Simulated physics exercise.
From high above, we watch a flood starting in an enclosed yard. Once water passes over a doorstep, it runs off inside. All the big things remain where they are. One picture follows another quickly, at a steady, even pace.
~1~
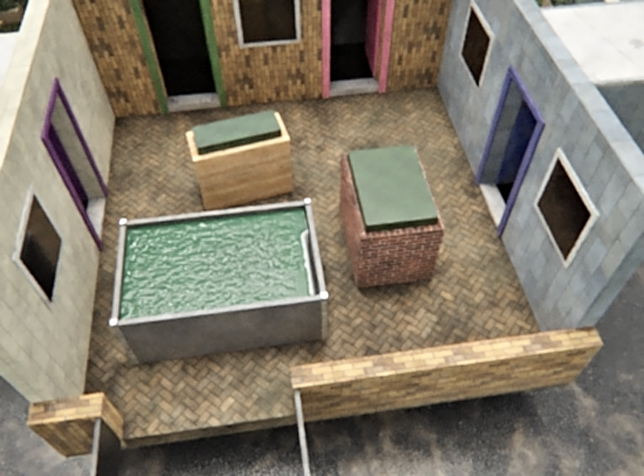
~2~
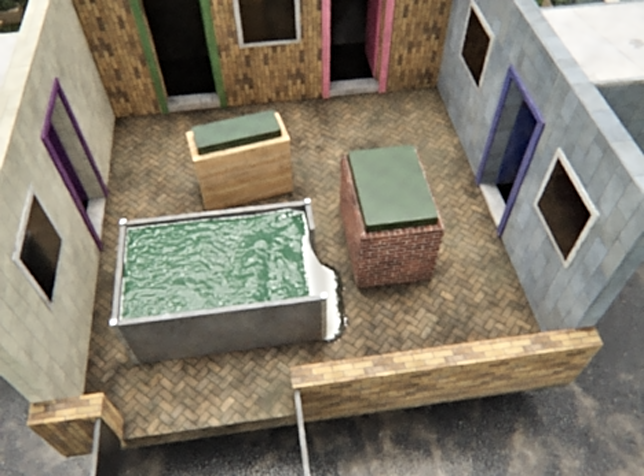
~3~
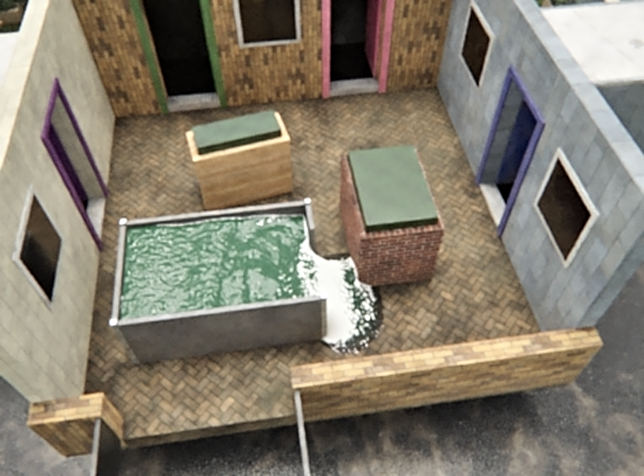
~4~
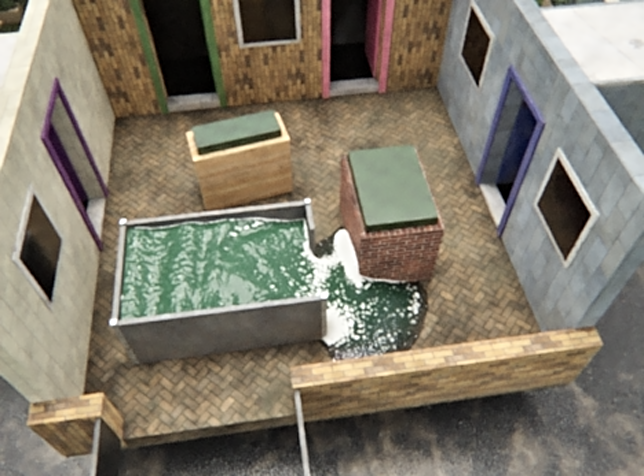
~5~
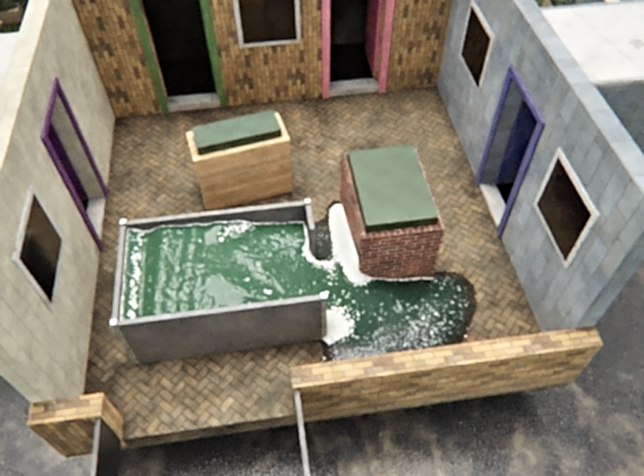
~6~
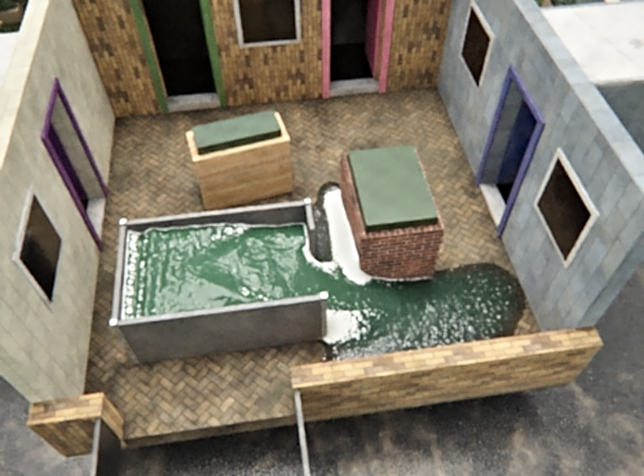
Green water bursts from the right side of a grey rectangular tank in a brick-paved, walled yard, seen from high above by a still camera. A tan block and a red-brick block, both green-topped, stand behind and right of the tank, among purple, green, pink and blue doorframes. Foaming white, the water spreads rightward, wraps the red-brick block's base and runs along the low front wall.
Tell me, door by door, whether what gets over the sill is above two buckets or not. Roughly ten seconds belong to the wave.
Green door: Not above; purple door: Above; blue door: Above; pink door: Above.
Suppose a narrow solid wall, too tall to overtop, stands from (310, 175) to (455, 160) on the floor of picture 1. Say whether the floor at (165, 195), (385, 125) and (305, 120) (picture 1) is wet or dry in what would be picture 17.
Taking the points in turn, they are high and dry, high and dry and inundated.
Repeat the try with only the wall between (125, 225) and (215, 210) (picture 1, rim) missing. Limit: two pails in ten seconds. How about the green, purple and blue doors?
Briefly, green crosses the limit, purple crosses the limit, and blue crosses the limit.
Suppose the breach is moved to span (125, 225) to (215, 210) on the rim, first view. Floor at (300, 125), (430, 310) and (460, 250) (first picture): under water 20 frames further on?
The first spot is soaked, the second spared and the third spared.
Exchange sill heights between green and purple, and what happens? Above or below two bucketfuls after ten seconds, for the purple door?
As far as I can tell, the purple one doesn't reach it.
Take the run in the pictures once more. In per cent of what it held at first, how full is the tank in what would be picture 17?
Roughly 44 per cent.
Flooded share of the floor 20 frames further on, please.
About 75 per cent.
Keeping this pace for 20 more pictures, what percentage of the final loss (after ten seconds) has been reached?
Near 10 in a hundred.
A moment on, water covers 30 % of the floor; the green door not reached, the purple door not reached, the blue door wet at the sill, nothing in, the pink door not reached.
Next, water covers 45 % of the floor; the green door wet at the sill, nothing in, the purple door not reached, the blue door wet at the sill, nothing in, the pink door wet at the sill, nothing in.
Then, water covers 75 % of the floor; the green door wet at the sill, nothing in, the purple door wet at the sill, nothing in, the blue door over two buckets in, the pink door wet at the sill, nothing in.
Later, water covers 95 % of the floor; the green door wet at the sill, nothing in, the purple door wet at the sill, nothing in, the blue door over two buckets in, the pink door over two buckets in.
In the end, water covers 100 % of the floor; the green door wet at the sill, nothing in, the purple door over two buckets in, the blue door over two buckets in, the pink door over two buckets in.
